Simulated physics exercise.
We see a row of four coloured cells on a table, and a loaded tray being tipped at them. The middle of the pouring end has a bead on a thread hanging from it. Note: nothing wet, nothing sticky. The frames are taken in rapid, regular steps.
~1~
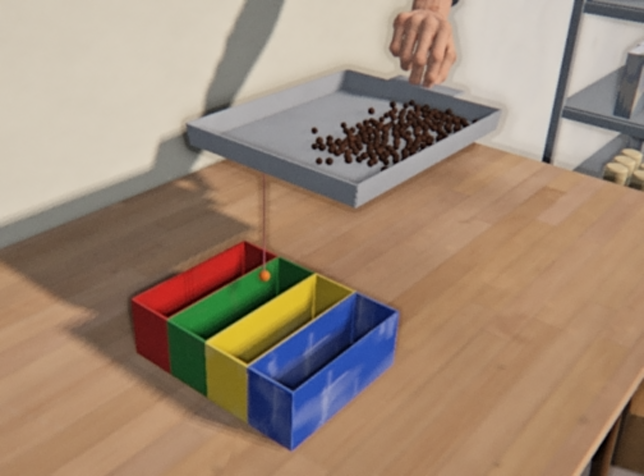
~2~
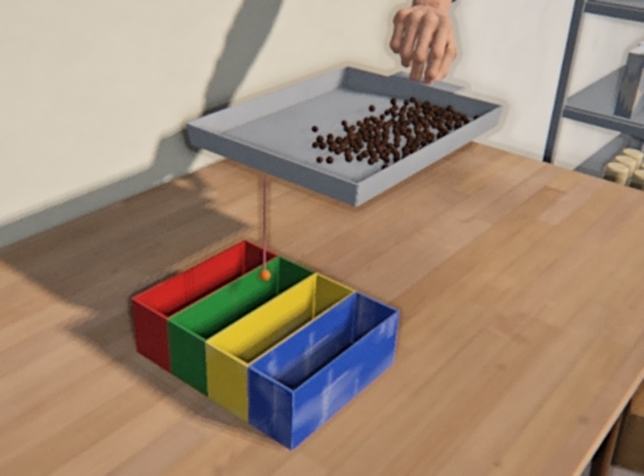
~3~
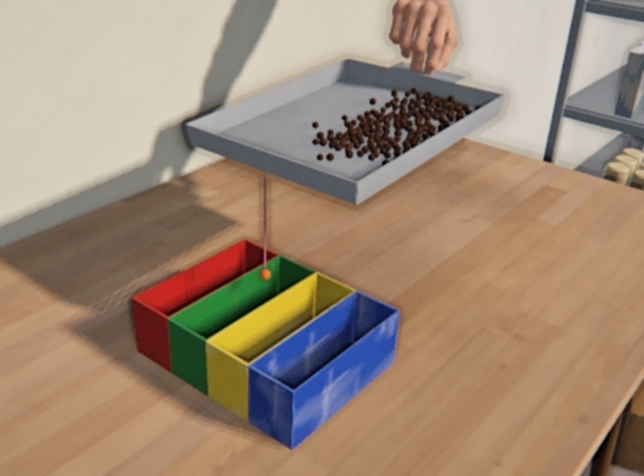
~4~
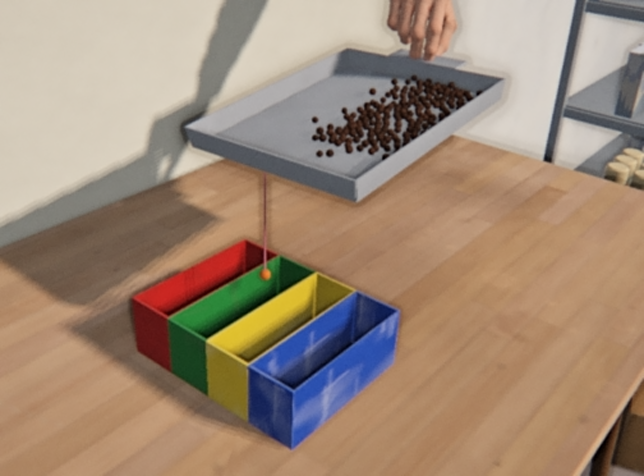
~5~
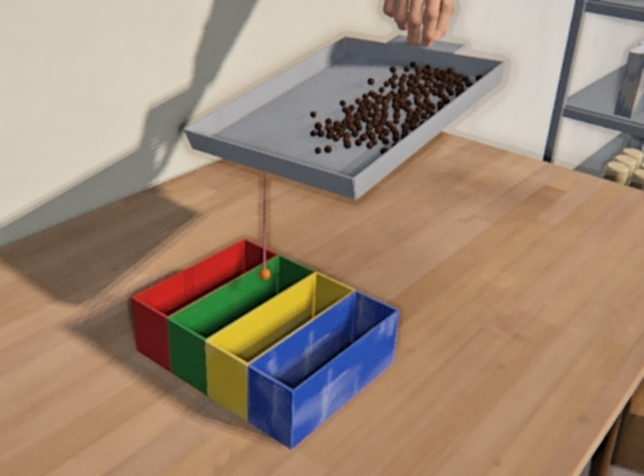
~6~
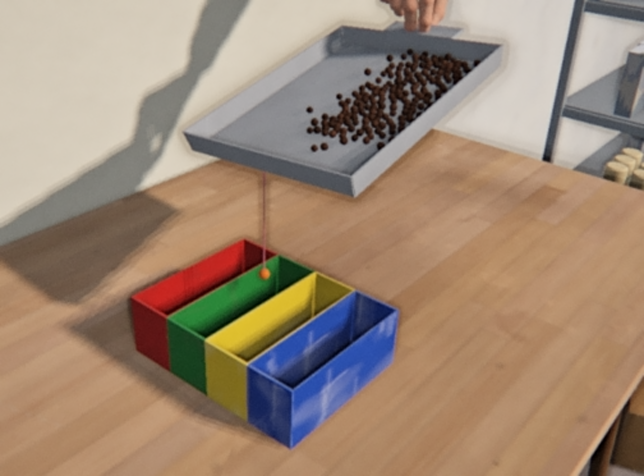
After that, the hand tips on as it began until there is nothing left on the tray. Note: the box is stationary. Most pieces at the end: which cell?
Red.
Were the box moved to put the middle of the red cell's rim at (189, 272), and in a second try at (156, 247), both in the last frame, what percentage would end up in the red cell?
Trial 1 around 60 percent, trial 2 around 0 percent.
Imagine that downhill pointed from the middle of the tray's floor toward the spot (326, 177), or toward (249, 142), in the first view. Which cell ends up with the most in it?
First: That blue cell. Second: The red one.
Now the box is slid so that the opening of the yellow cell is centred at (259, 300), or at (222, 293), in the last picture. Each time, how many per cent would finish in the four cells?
90 and 100 in a hundred, in turn.
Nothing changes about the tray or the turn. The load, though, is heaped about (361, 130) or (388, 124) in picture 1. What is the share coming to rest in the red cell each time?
Estimate: 40 % first, 40 % second.
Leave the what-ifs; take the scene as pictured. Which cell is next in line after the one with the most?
That would be green, just behind the top one.
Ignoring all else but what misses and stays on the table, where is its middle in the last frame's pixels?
It centres at roughly (147, 299).
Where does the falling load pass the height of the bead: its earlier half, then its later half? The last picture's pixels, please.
Roughly (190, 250) first, then roughly (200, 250).
Soon, tray tipped steeply; nearly all on the tray; a small part falling or outside the box.
A while on, tray tipped past a quarter turn; about two thirds on the tray; a small part in the red cell; a stray few in the green cell; about a quarter falling or outside the box.
Towards the end, tray tipped past a quarter turn; about a third in the red cell; a small part in the green cell; a stray few in the yellow cell; about half falling or outside the box.
Finally, tray tipped past a quarter turn; about a third in the red cell; a small part in the green cell; a stray few in the yellow cell; none in the blue cell; about half outside the box.
